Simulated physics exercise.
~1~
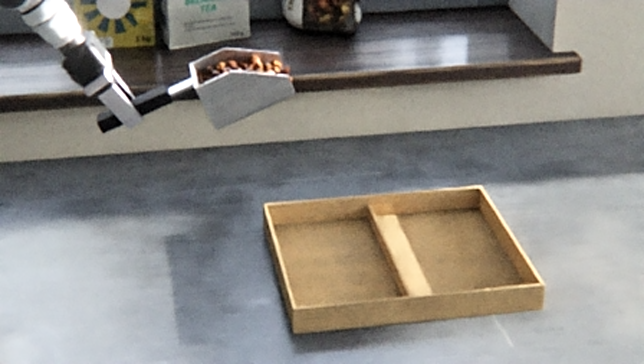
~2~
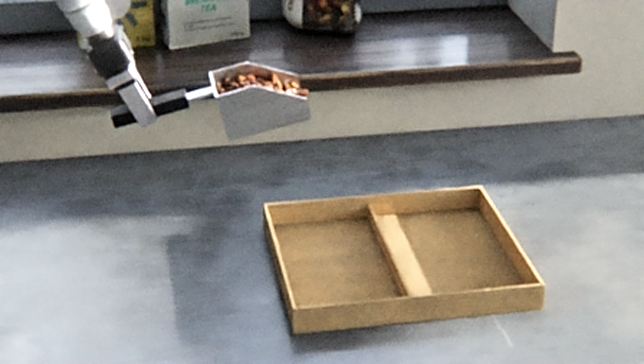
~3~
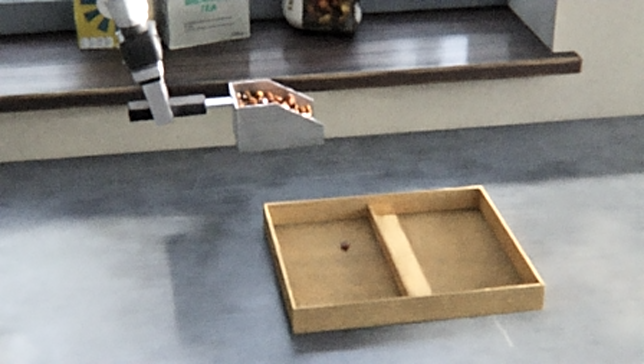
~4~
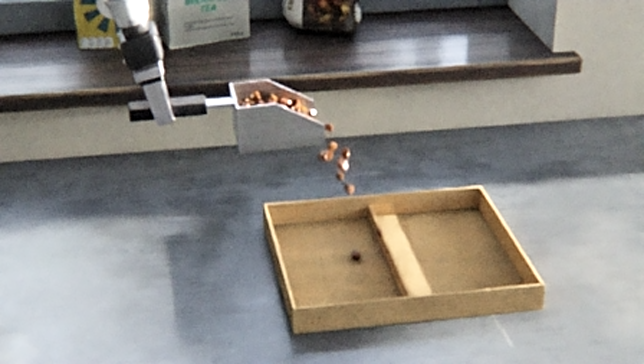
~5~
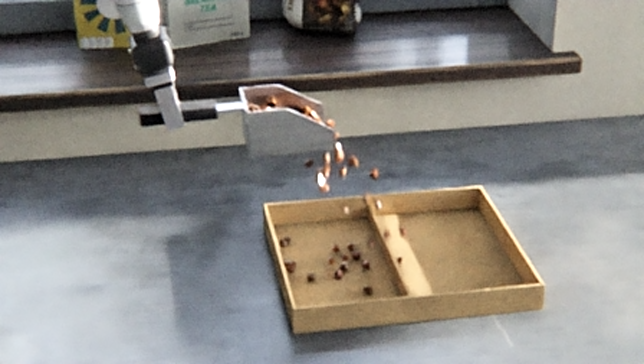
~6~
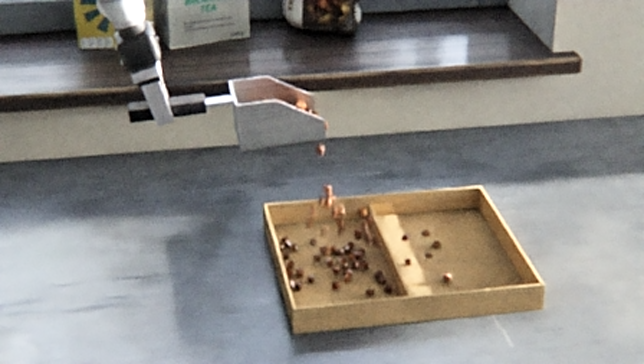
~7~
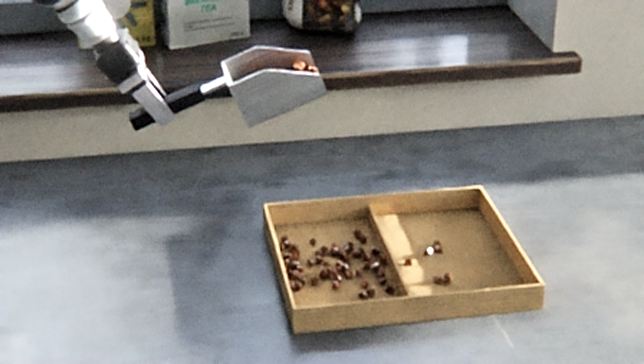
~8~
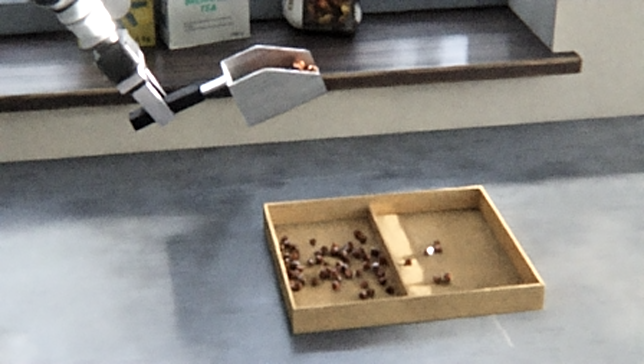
The clip opens on a robot arm holding a metal scoop heaped with small brown pellets, above a grey table where a shallow wooden tray sits, split by a cross wall. The arm carries the scoop right and down, tipping its open front toward the tray. A first pellet drops into the left part, then more tumble out in a loose stream. Most land in the left part, while a few reach the right. The scoop then tilts back and rises, stopping the flow, and ends held still, with pellets scattered in both parts and some left in the scoop.
